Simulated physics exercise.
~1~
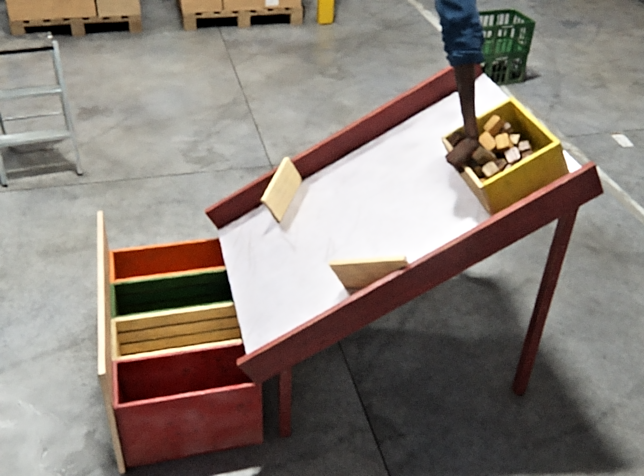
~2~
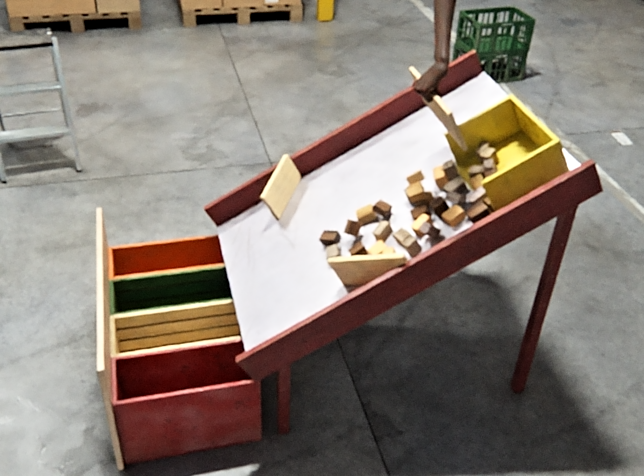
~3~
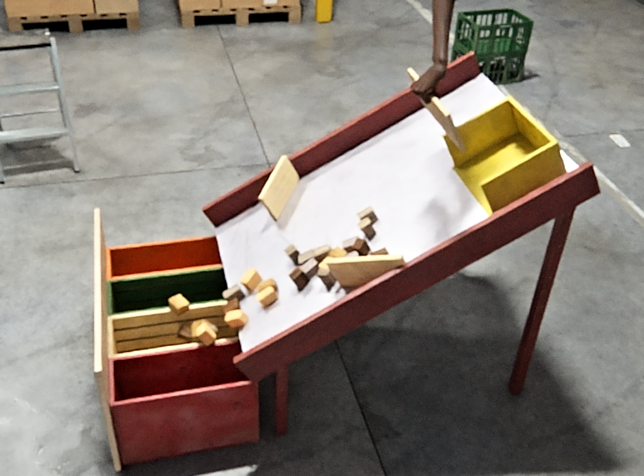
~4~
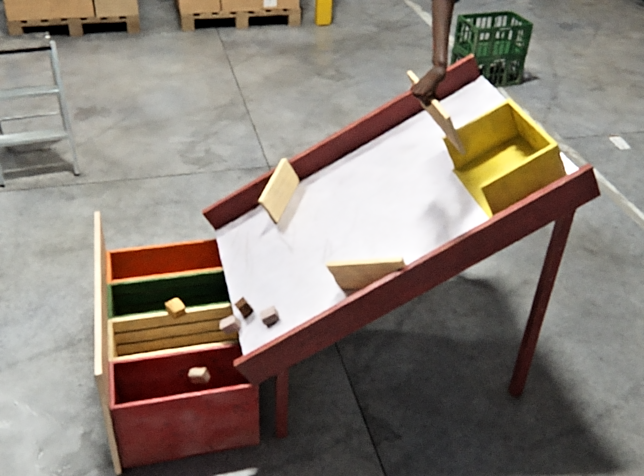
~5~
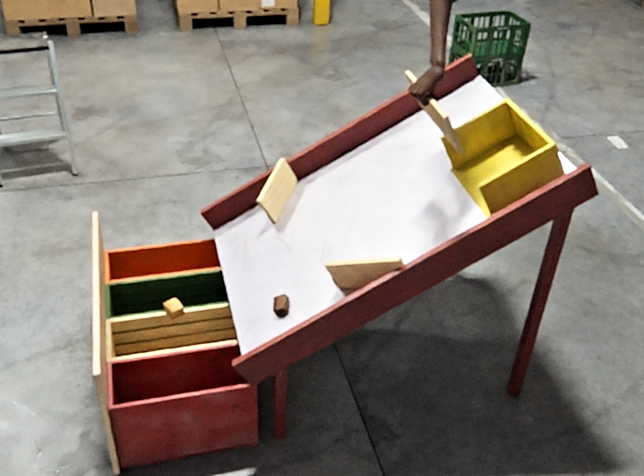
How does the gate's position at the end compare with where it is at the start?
At the start the gate is down at the yellow pen, holding back the blocks. At the end it is held higher and a little to the left, clear of the pen's open side.
